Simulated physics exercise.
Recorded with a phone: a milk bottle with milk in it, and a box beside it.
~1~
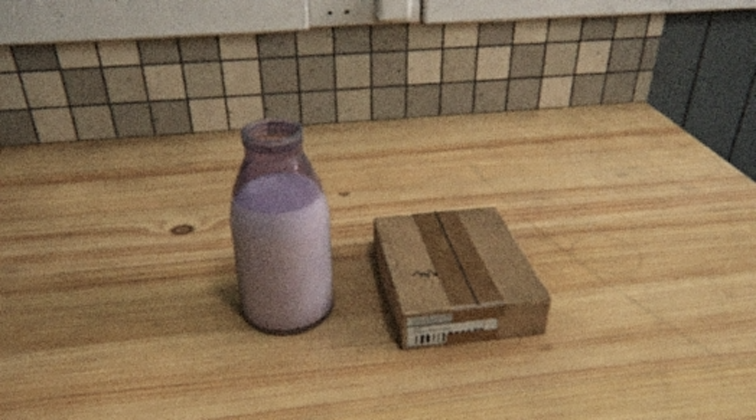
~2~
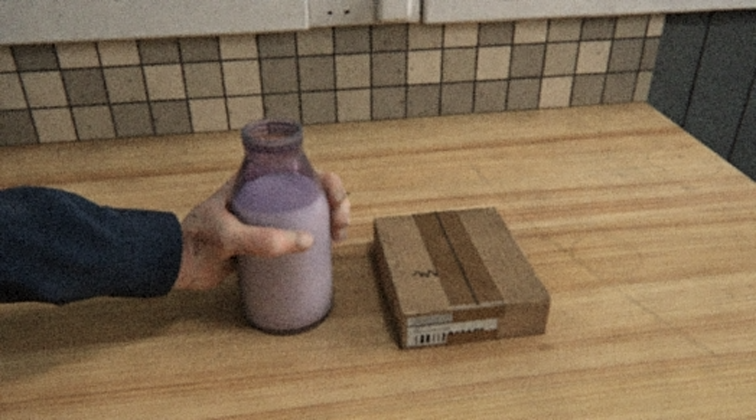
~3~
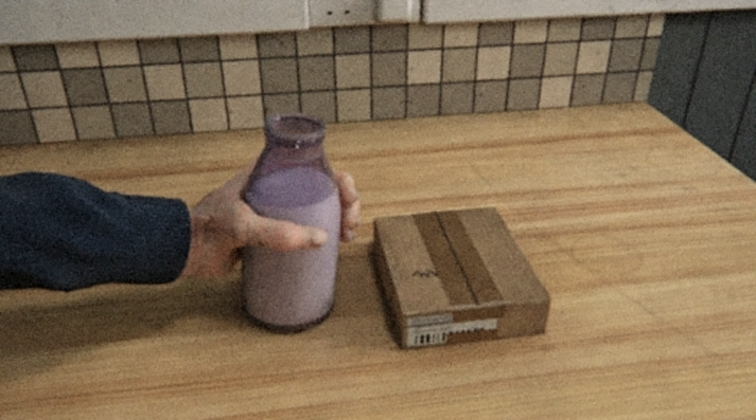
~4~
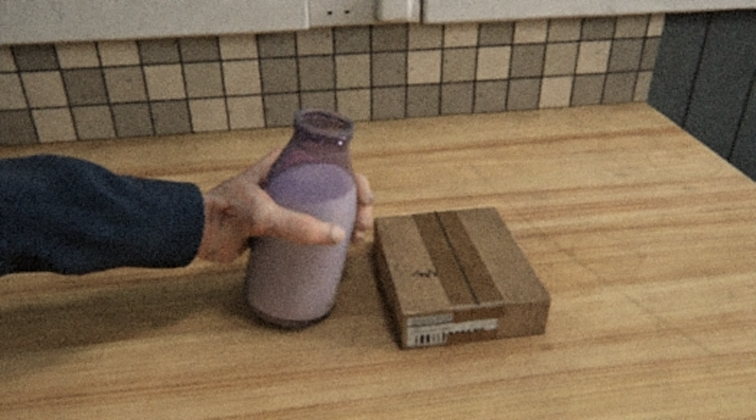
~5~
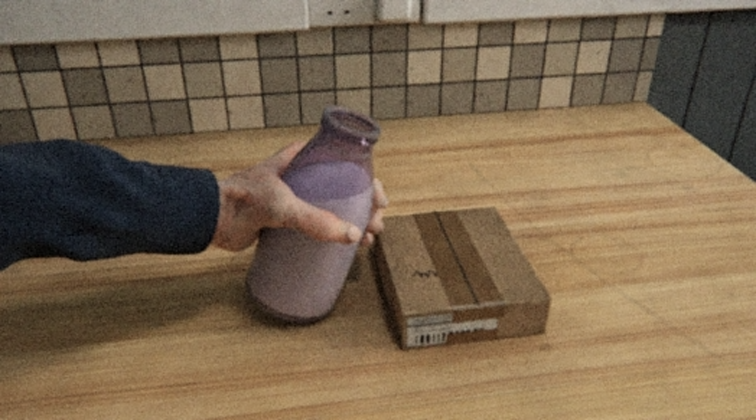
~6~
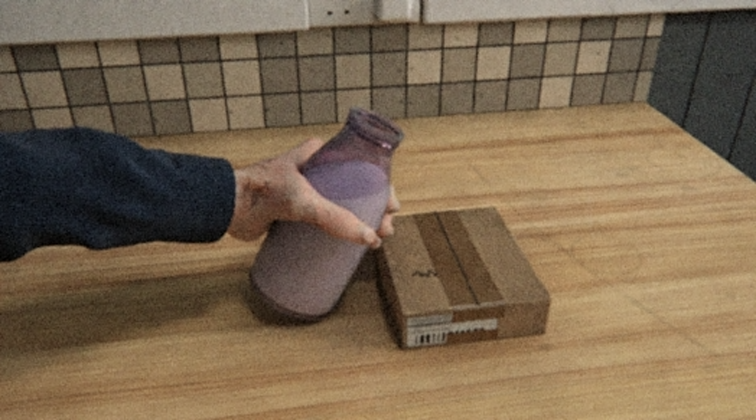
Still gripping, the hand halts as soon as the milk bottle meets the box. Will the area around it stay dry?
Yes, it stays dry.
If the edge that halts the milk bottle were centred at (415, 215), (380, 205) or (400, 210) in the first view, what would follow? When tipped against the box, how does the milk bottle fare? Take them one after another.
First try it keeps every drop, second it keeps every drop, third it keeps every drop.
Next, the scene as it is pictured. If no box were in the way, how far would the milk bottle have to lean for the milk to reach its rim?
Roughly 65 degrees from upright.
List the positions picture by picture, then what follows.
In the first picture, it stands upright; milk bottle (280, 221) about two thirds full.
In the second picture, a hand takes hold; milk bottle about two thirds full, surface at (278, 193); box (454, 271).
In the third picture, it is leaning; milk bottle (292, 216) about two thirds full.
In the fourth picture, tipping on its foot; milk bottle about two thirds full, surface at (312, 183); box (454, 271).
In the fifth picture, the top moves towards the box; milk bottle (321, 209) tipped 20°.
In the sixth picture, on the way over; milk bottle (334, 207) tipped 25°; box (454, 271).
A moment on, the milk bottle leans by about 35°; all is still inside.
Further on, the milk bottle leans by about 45°; all is still inside.
When it is over, the milk bottle leans by about 50°, against the box; all is still inside.
